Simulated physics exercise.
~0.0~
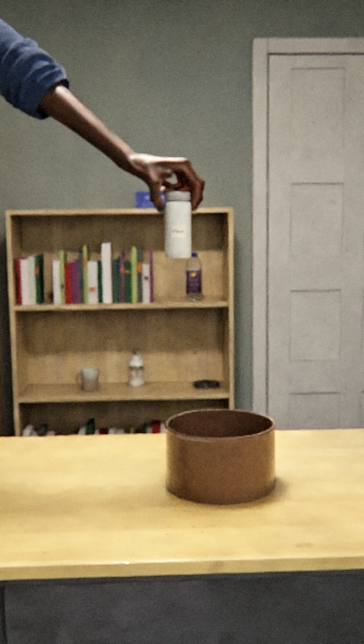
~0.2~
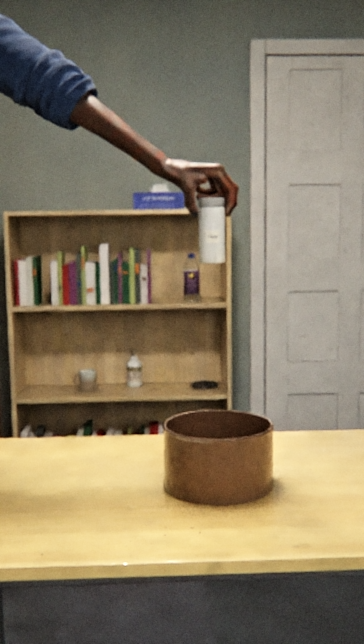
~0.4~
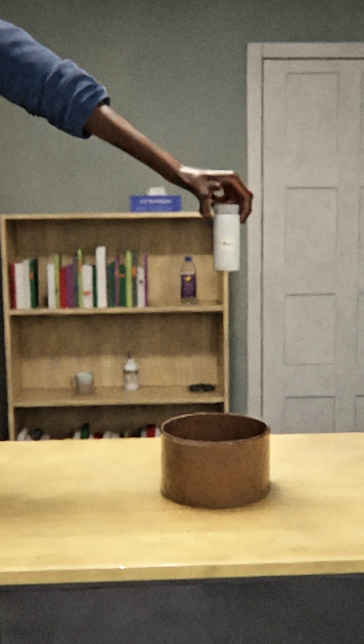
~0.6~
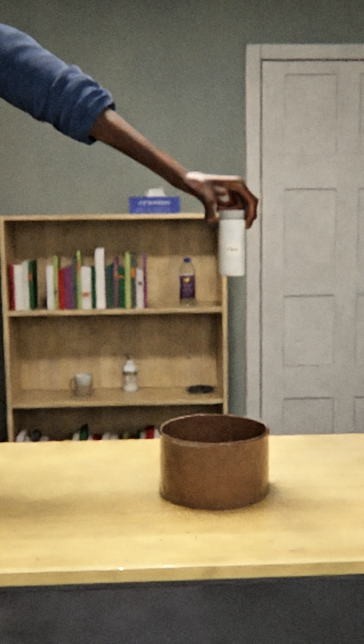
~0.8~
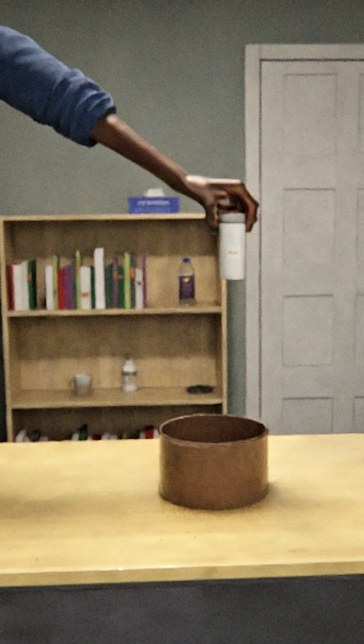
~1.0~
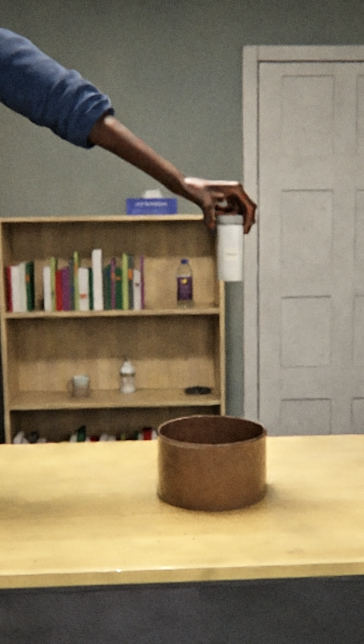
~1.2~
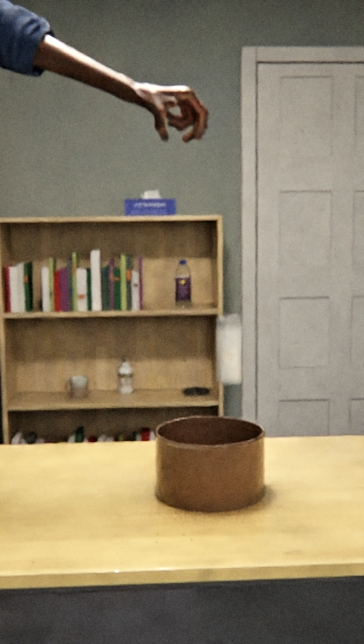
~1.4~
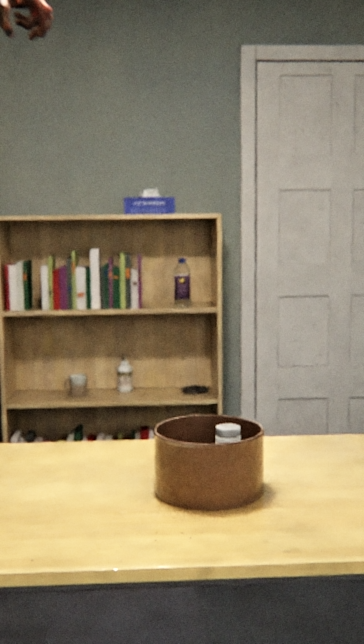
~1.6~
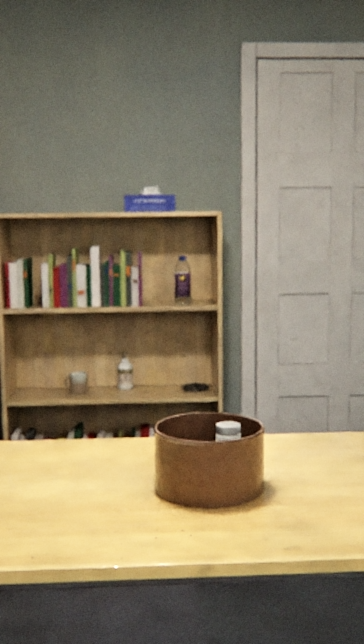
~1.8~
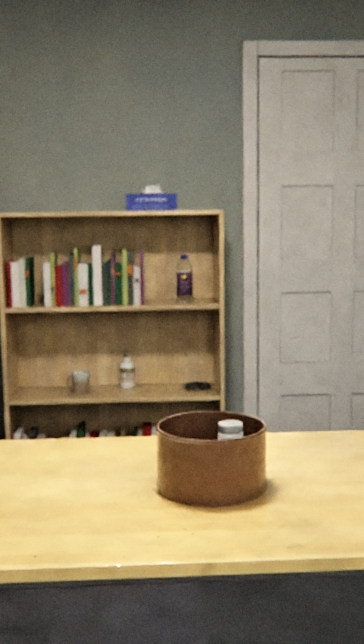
Above a yellow table, a hand releases a white shaker, which lands upright inside a brown bucket.
